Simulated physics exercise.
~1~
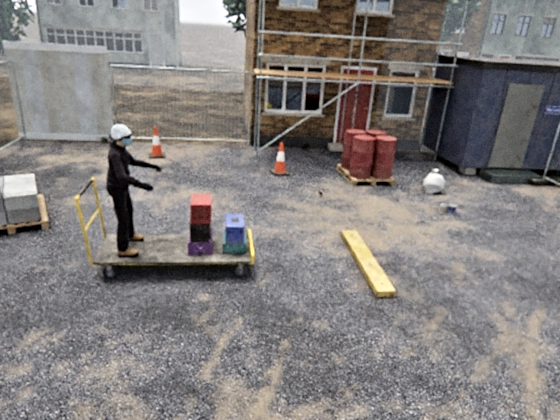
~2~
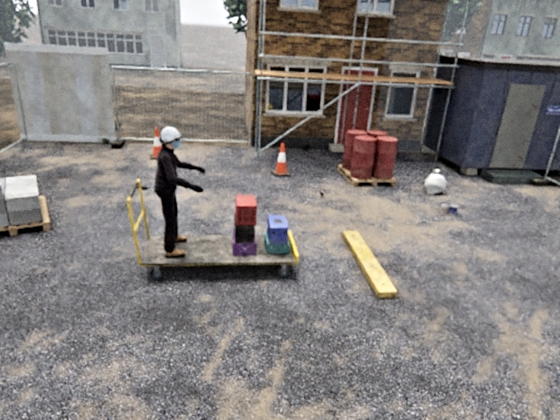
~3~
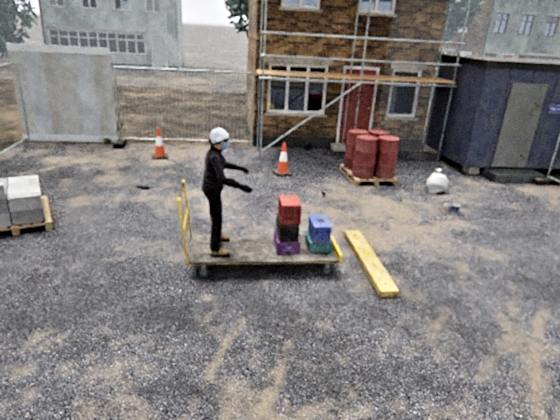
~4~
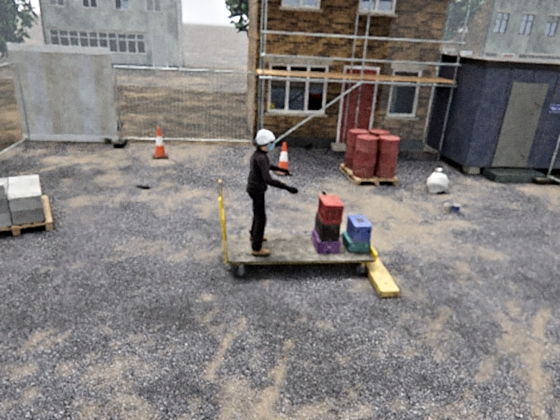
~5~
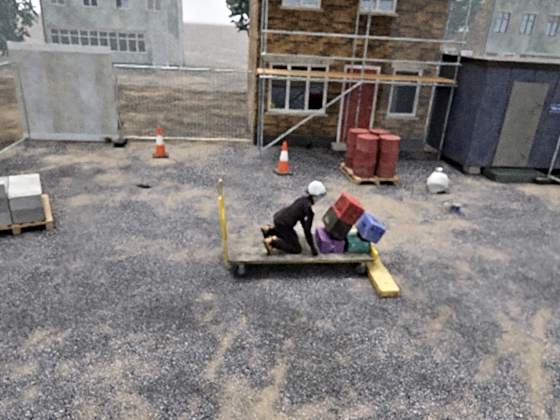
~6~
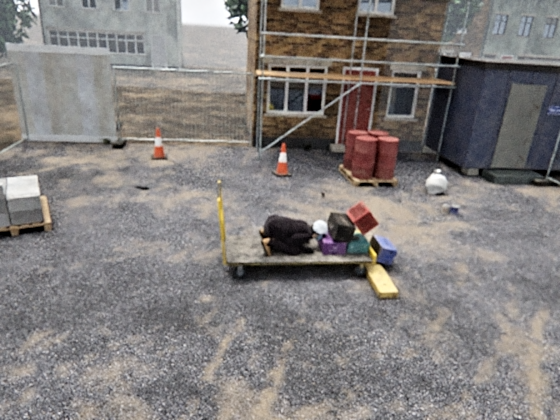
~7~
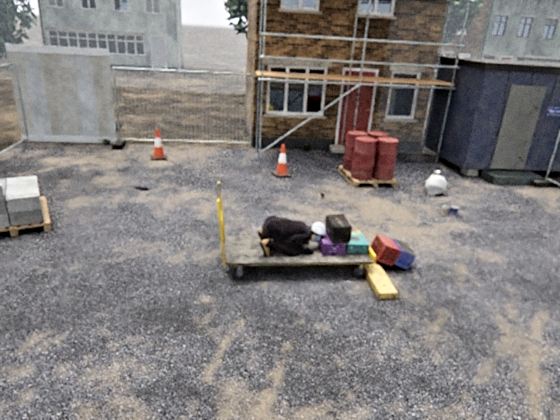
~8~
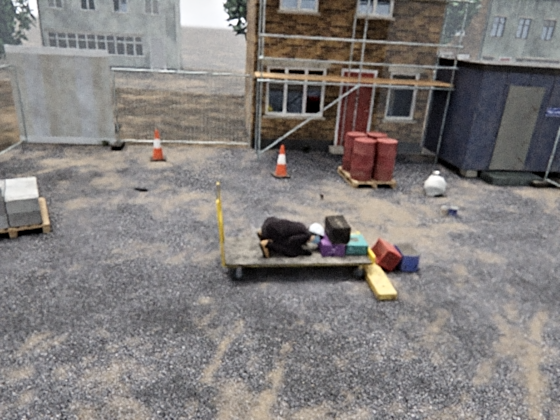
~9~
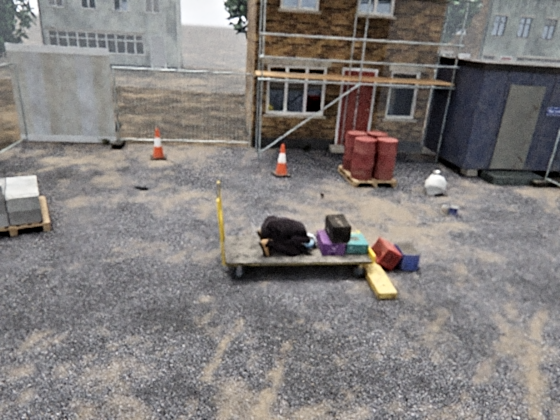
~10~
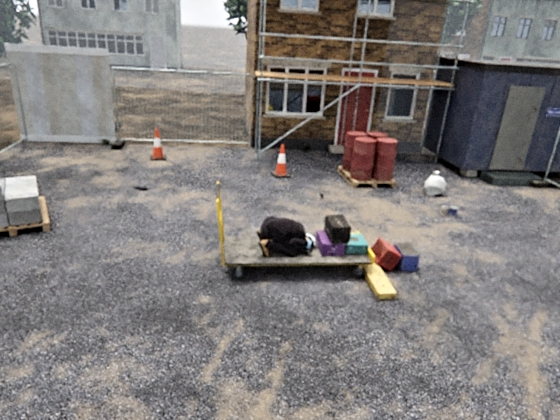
The video shows a helmeted worker standing on a trolley of stacked coloured boxes as it rolls right and stops at a yellow kerb. The worker pitches forward and ends curled on the deck, while the red and blue boxes tumble off the front and the others stay aboard.
